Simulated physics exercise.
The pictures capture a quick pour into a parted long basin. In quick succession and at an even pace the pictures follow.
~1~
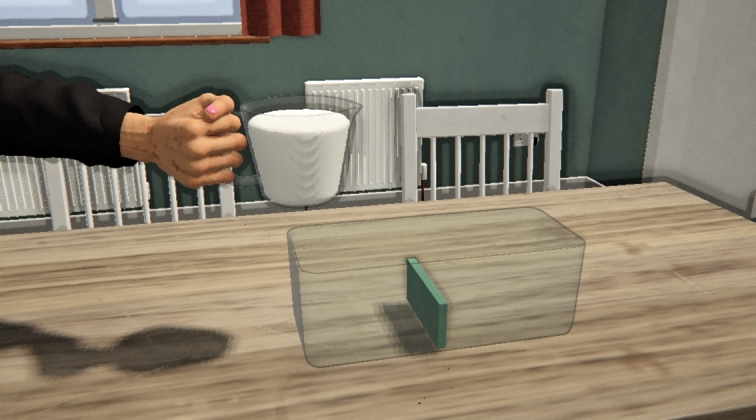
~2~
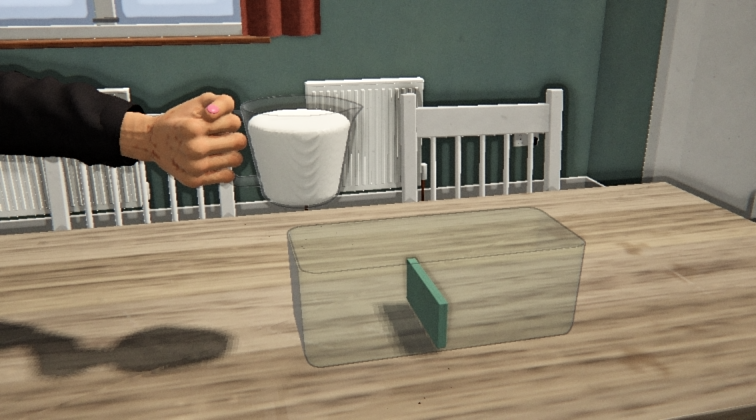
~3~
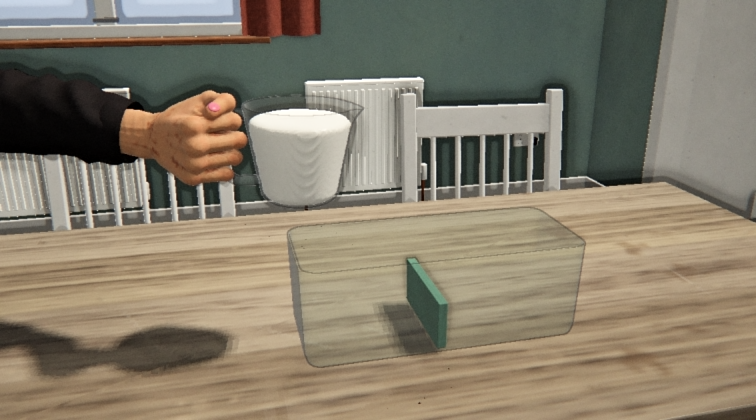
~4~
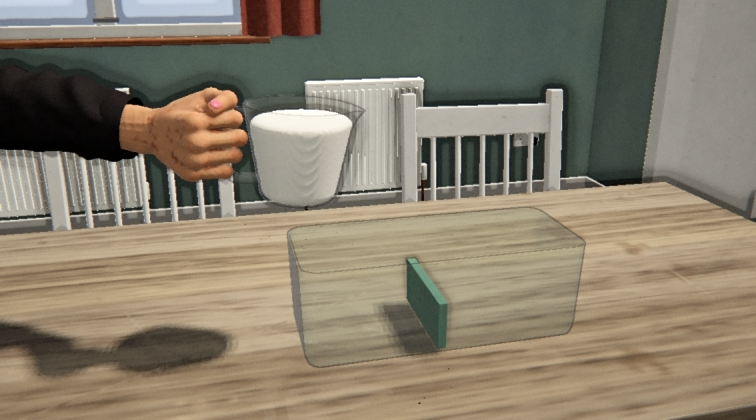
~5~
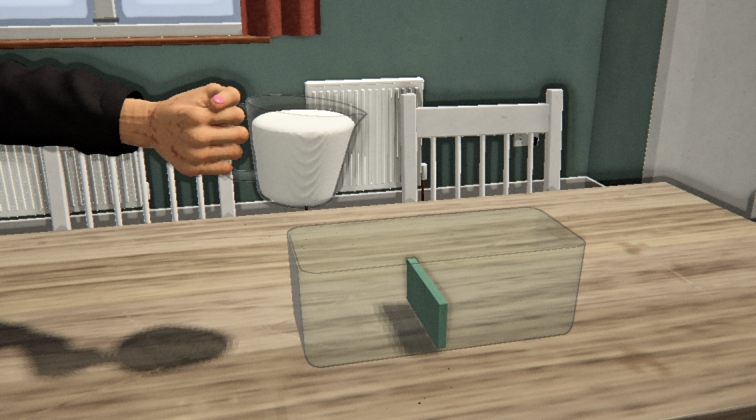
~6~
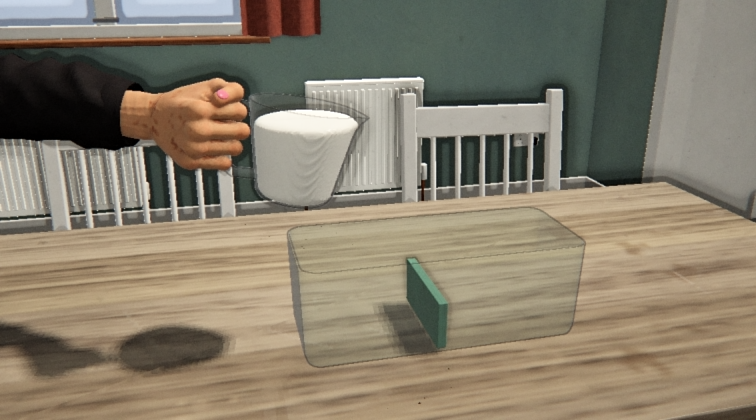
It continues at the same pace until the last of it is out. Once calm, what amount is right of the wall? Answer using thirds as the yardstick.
Under a third of it.
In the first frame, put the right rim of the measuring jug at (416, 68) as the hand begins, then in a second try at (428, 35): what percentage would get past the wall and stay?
Roughly 95 per cent, and 95 per cent.
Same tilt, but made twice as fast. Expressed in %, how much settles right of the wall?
10 per cent or thereabouts.
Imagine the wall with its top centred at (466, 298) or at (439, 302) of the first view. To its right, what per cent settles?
Around 15 per cent for the first, around 20 per cent for the second.
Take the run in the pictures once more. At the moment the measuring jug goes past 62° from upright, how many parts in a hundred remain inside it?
It still holds close to 70 per cent at that lean.
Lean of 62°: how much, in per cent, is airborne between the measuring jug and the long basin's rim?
Roughly 20 per cent.
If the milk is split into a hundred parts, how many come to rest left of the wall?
Something like 75 per cent, roughly.
A moment on, the measuring jug is tipped part way and 69 per cent is still to pour, 8 is left of the wall and 5 right of it.
Next, the measuring jug is tipped on its side and 11 per cent is still to pour, 59 is left of the wall and 21 right of it.
Then the measuring jug is tipped right over and 0 per cent is still to pour, 77 is left of the wall and 21 right of it.
Later the measuring jug is tipped right over and 0 per cent is still to pour, 77 is left of the wall and 22 right of it.
Finally, 77 per cent lies left of the wall, 22 right of it and 1 outside.
